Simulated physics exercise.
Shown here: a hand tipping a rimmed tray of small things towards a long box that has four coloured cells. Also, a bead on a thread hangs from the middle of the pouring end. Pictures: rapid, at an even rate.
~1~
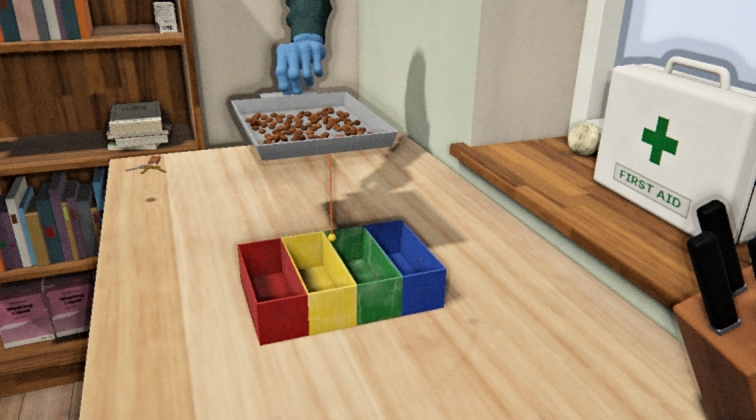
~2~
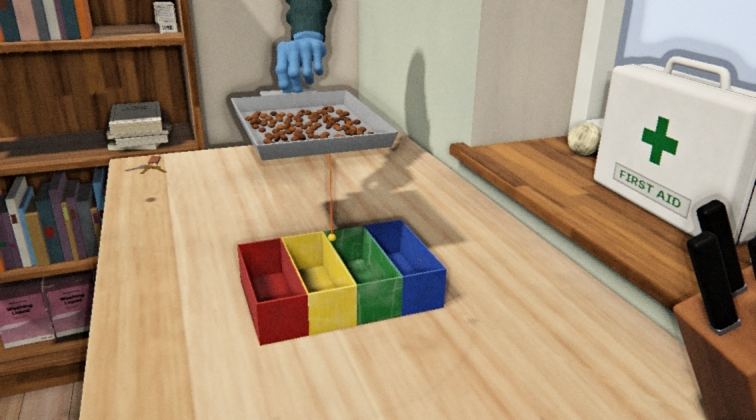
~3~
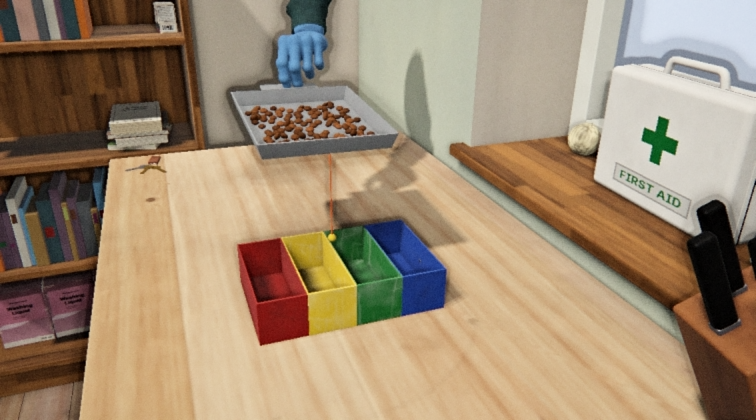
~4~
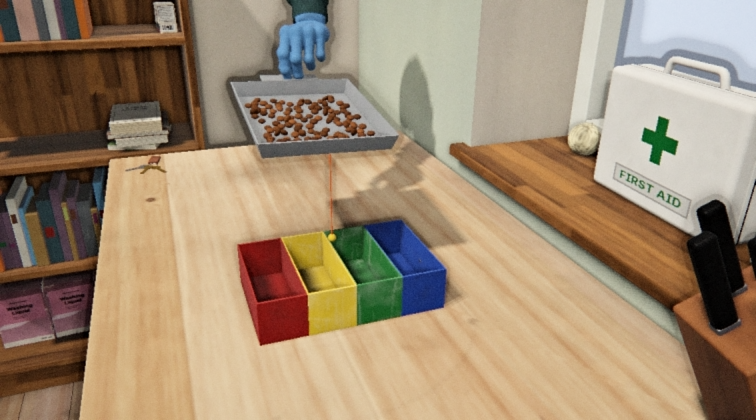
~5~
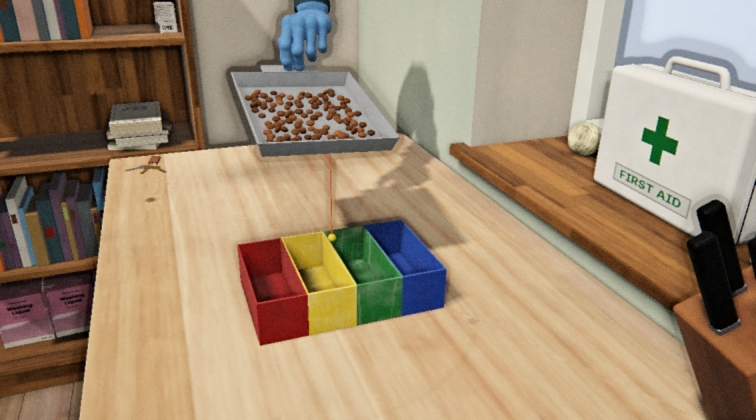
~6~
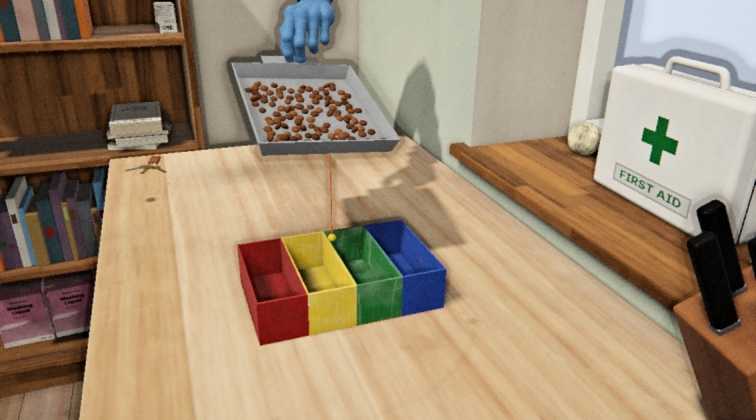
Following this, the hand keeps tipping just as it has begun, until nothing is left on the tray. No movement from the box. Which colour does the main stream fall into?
The blue cell.
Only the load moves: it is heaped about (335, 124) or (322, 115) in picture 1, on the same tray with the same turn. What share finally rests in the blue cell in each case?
Shares in turn: 70 % and 70 %.
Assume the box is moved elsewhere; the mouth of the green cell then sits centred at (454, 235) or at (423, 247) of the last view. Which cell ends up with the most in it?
The first time it is that red cell, and the second time it is that yellow cell.
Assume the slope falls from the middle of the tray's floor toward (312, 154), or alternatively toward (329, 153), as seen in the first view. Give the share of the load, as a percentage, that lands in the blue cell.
In order: About 0, then 20 percent.
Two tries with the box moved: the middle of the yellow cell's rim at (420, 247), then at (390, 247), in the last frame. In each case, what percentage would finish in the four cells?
Trial 1 near 80 %, trial 2 near 100 %.
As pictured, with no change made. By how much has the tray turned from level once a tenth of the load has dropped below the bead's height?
About 80 degrees.
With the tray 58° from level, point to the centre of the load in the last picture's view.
Close to (349, 134).
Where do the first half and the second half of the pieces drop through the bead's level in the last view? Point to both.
Half one: (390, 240), half two: (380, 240).
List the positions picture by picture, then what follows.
The first picture shows corners of the pouring end near (261, 143) and (392, 130), level; middle of the load near (304, 128), bits of dog kibble; bead on its thread near (332, 238); red cell near (283, 316); yellow cell near (333, 306); green cell near (379, 297); blue cell near (424, 289).
The second picture shows corners of the pouring end near (261, 143) and (392, 131), level; middle of the load near (304, 127).
The third picture shows corners of the pouring end near (262, 143) and (392, 132), tipped barely, lowest at the right corner; middle of the load near (304, 124).
The fourth picture shows corners of the pouring end near (262, 142) and (393, 133), tipped a little, lowest at the right corner; middle of the load near (304, 120).
The fifth picture shows corners of the pouring end near (263, 141) and (394, 135), tipped a little, lowest at the right corner; middle of the load near (304, 116).
The sixth picture shows corners of the pouring end near (263, 140) and (394, 137), tipped clearly, lowest at the right corner; middle of the load near (305, 111); red cell near (283, 316); yellow cell near (333, 306); green cell near (379, 297); blue cell near (424, 289).
Shortly afterwards, tray tipped steeply; the whole lot on the tray.
Next, tray tipped right over; near half on the tray; a little in the blue cell; a little in the green cell; only a few in the yellow cell; near a quarter falling or outside the box.
Some moments later, tray tipped past a quarter turn; near half in the blue cell; near a third in the green cell; a little in the yellow cell; only a few falling or outside the box.
In the end, tray tipped past a quarter turn; near half in the blue cell; near a third in the green cell; a little in the yellow cell; none at all in the red cell; only a few outside the box.
